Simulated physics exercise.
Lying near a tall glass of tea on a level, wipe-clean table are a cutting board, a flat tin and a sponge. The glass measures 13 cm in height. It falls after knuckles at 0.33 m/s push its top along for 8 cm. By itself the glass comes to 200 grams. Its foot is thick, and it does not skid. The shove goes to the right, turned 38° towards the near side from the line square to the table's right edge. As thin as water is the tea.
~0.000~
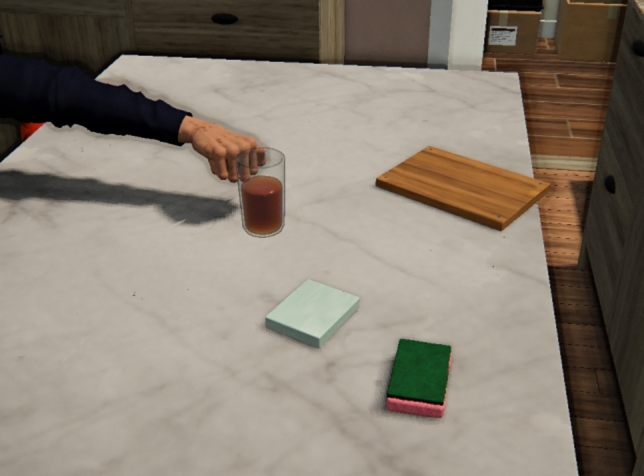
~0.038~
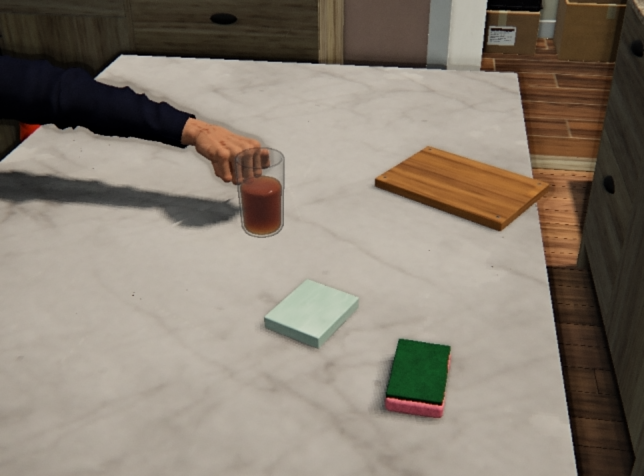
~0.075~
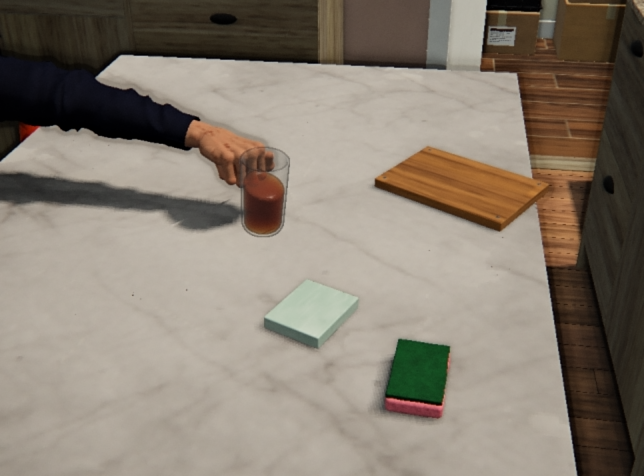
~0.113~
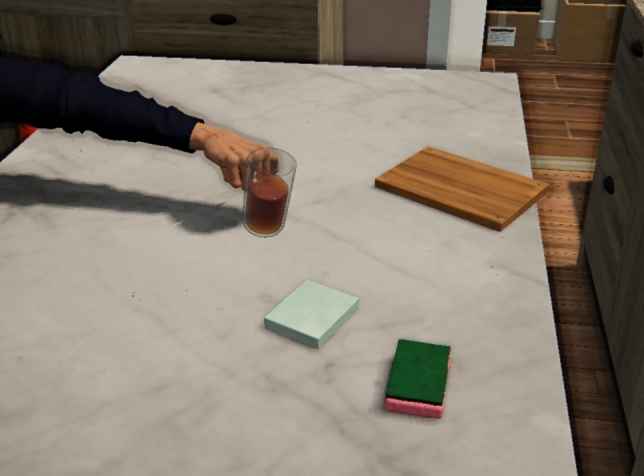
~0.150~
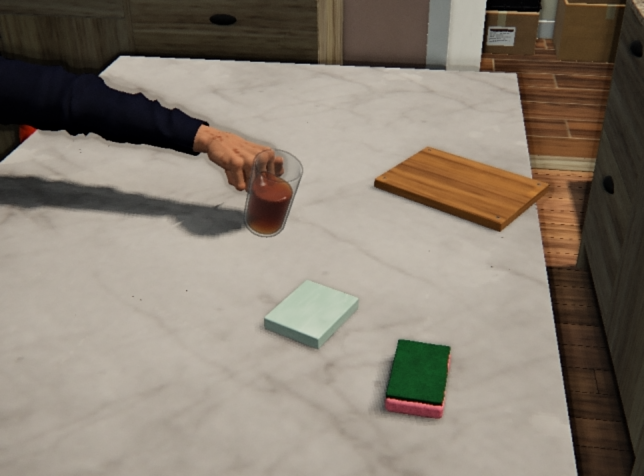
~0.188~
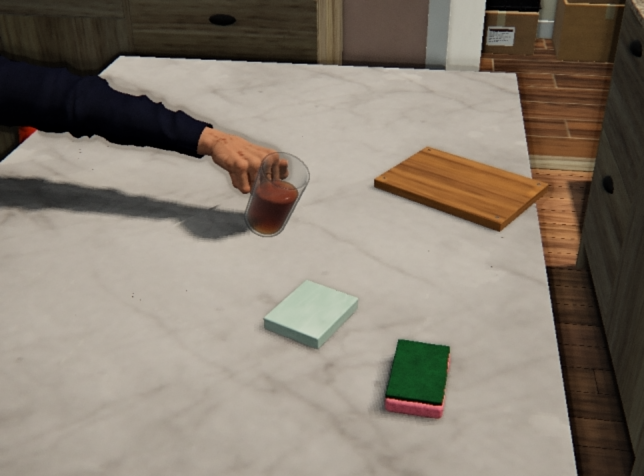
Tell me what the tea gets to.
Afterwards the cutting board is still dry, the flat tin is wet, the sponge is wet.
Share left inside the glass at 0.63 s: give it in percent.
Value: Around 38 per cent.
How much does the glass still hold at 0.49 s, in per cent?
Roughly 72 per cent.
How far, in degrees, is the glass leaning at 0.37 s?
Looks like close to 74 degrees of lean.
By 0.37 s the tilt is 74° and 100 per cent is in the glass, 0 has run off the table; wet so far, nothing.
By 0.49 s the tilt is 88° and 71 per cent is in the glass, 0 has run off the table; wet so far, nothing.
By 0.63 s the tilt is 88° and 38 per cent is in the glass, 0 has run off the table; wet so far, flat tin.
By 0.87 s the tilt is 88° and 20 per cent is in the glass, 4 has run off the table; wet so far, flat tin, sponge.
At rest 6 per cent is in the glass, 39 has run off the table; wet so far, flat tin, sponge.
